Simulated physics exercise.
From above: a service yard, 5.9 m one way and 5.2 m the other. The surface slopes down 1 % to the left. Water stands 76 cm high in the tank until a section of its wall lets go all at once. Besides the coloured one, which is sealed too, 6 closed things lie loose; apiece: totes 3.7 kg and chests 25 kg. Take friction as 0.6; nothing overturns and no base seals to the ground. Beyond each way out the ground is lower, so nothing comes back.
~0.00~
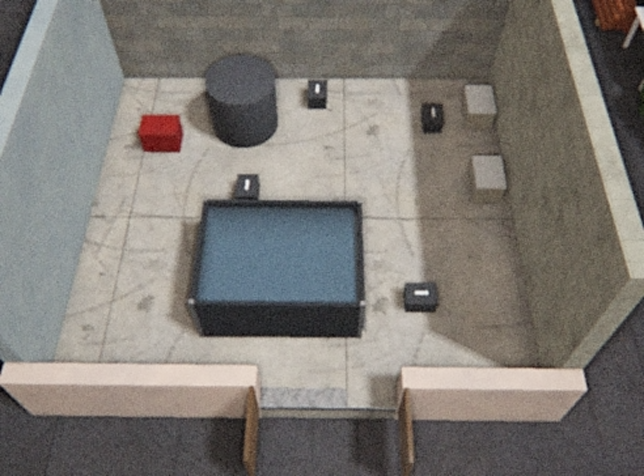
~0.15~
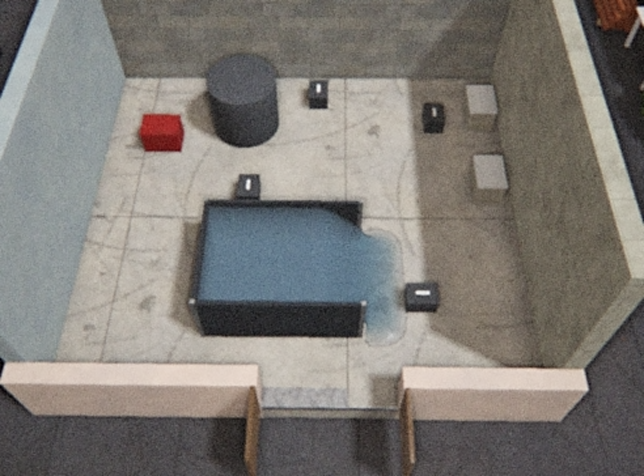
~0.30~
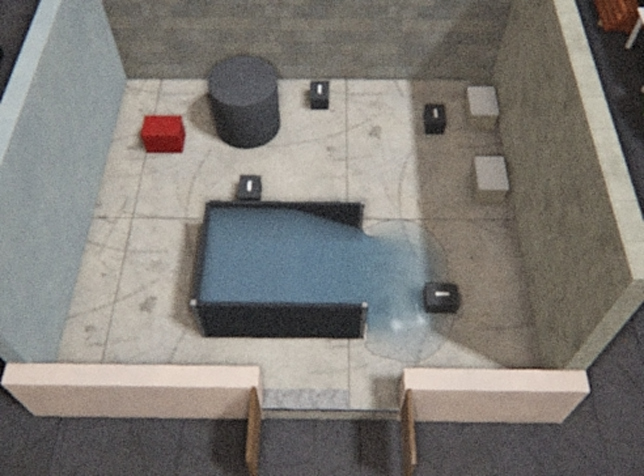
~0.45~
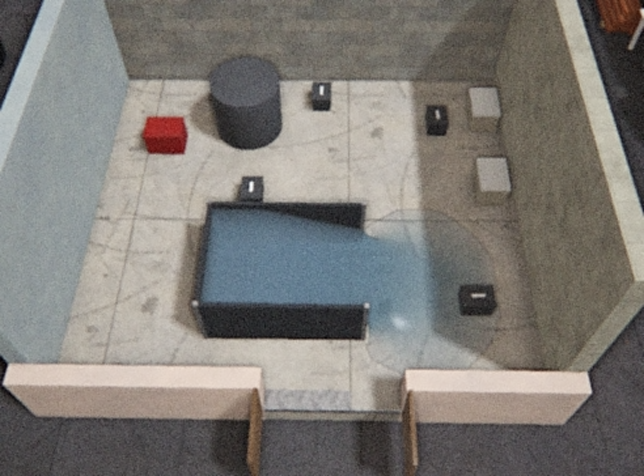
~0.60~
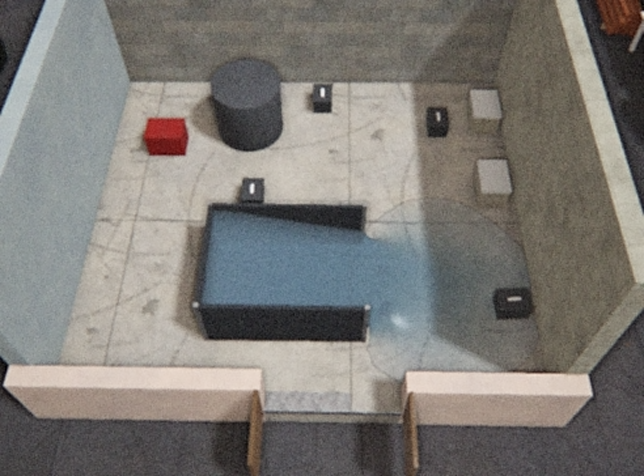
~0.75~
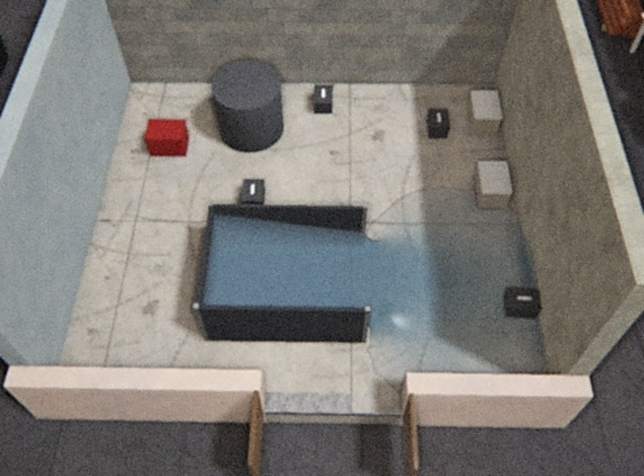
Water poured out of the open right side of a big dark tank and spread across the pale floor, pushing one small dark box rightward until it was beside the right wall, while the other boxes stayed put.
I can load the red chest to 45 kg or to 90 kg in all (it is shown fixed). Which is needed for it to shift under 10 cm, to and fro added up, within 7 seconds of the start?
For it, the smaller load will do.
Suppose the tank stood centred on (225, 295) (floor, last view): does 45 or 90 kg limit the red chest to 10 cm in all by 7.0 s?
Then the smaller load will do.
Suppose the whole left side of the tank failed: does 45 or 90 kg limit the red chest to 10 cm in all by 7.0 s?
Then only the larger load is enough.
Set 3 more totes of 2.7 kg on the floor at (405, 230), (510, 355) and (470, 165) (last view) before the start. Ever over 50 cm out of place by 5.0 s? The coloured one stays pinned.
In turn: Past it, over, past it.
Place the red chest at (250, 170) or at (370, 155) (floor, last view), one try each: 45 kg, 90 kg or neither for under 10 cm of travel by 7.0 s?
In turn: Either load holds; the smaller is enough.
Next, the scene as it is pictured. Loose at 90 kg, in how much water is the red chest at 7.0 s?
Roughly 5 cm.
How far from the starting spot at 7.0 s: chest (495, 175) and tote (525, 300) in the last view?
In turn: 300 cm, washed out.
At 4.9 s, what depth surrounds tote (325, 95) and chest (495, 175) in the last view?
About 12 and 14 cm.
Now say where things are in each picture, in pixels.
In the first frame, the red chest at (159, 124) rests on the ground; water covers 2.7 m2; 0 of 7 have shifted.
In the second frame, the red chest at (160, 124) rests on the ground; water covers 3.5 m2; 0 of 7 have shifted.
In the third frame, the red chest at (162, 125) rests on the ground; water covers 4.6 m2; 1 of 7 have shifted.
In the fourth frame, the red chest at (164, 126) rests on the ground; 6.1 m2 under water; 1 of 7 have shifted.
In the fifth frame, the red chest at (165, 128), on the bottom; 7.8 m2 under water; 1 of 7 have shifted.
In the sixth frame, the red chest at (165, 129), on the bottom; 8.7 m2 under water; 1 of 7 have shifted.
After 1.4 s the red chest would be 0 cm from its start with 45 kg and 0 cm from its start with 90 kg; 0 cm of water round it then.
After 3.1 s the red chest would be 0 cm from its start with 45 kg and 0 cm from its start with 90 kg; 0 cm of water round it then.
After 4.9 s the red chest would be 0 cm from its start with 45 kg and 0 cm from its start with 90 kg; 0 cm of water round it then.
After 7.0 s the red chest would be 0 cm from its start with 45 kg and 0 cm from its start with 90 kg; 5 cm of water round it then.
